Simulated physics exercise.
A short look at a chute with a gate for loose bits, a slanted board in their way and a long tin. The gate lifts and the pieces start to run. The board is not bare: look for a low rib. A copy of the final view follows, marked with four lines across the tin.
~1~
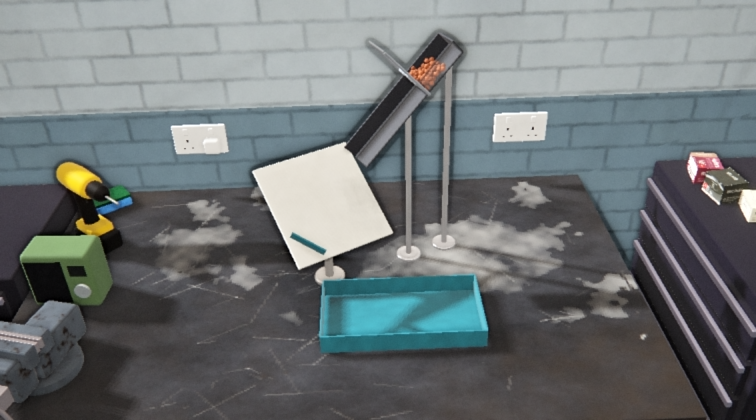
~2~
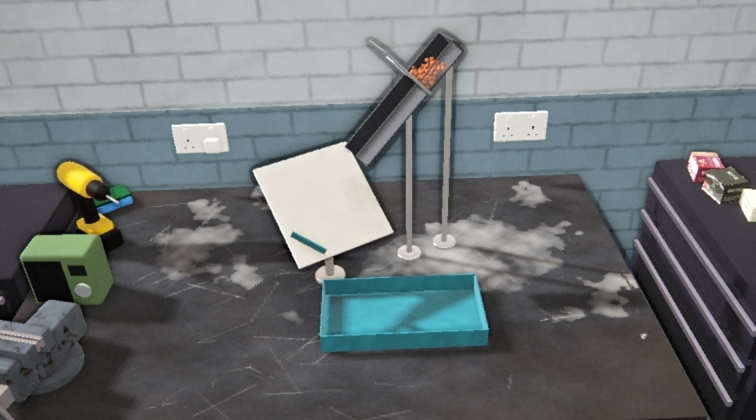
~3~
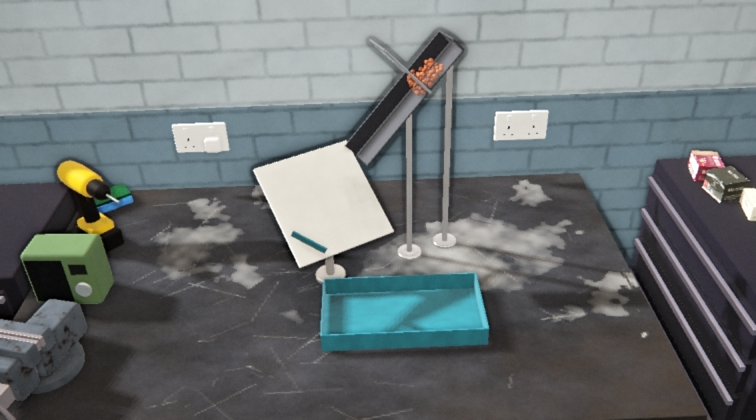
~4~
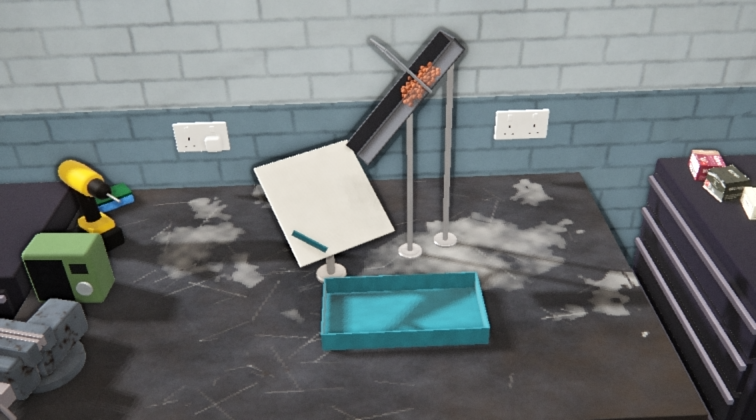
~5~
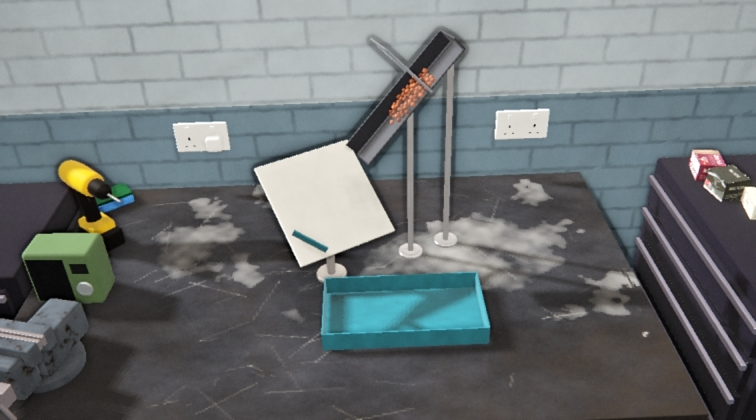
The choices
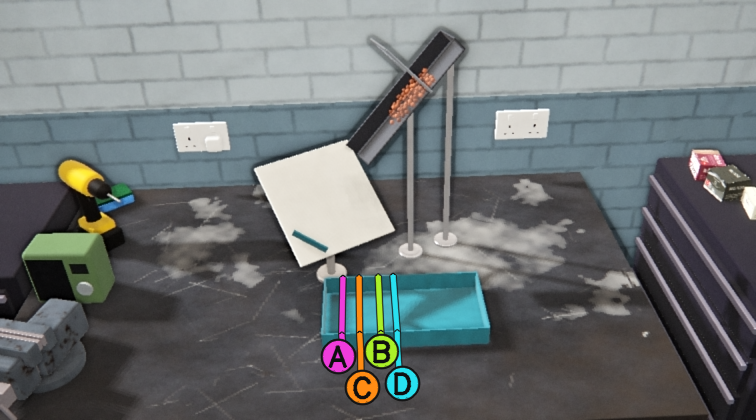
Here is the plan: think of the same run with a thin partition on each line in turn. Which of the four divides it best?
It is C.
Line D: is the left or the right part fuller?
Left.
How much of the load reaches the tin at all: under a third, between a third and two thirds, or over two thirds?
It is over two thirds.
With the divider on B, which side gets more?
Left.
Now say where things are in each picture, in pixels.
In the first frame, load behind the gate at (426, 75), clay pellets; lip of the chute at (361, 162), sloping fairly steeply.
In the second frame, middle of the board at (324, 201), tilted fairly steeply; middle of its low edge at (348, 249); of its high edge at (301, 155).
In the third frame, front corners of the tin at (321, 335) and (488, 328), empty; front of the load at (417, 92).
In the fourth frame, middle of the load at (419, 85); its front at (406, 102), about a quarter of the way to the lip; rib from (293, 230) to (328, 248).
In the fifth frame, middle of the load at (410, 95); its front at (392, 122), about half of the way to the lip.
On the marked copy, line A crosses the front rim at (341, 334); line B crosses the front rim at (380, 332); line C crosses the front rim at (359, 333); line D crosses the front rim at (397, 331).
With A, of what is caught, a small part on the left of the divider, nearly all on the right.
With B, of what is caught, most on the left of the divider, a small part on the right.
With C, of what is caught, about two thirds on the left of the divider, about a third on the right.
With D, of what is caught, nearly all on the left of the divider, a stray few on the right.
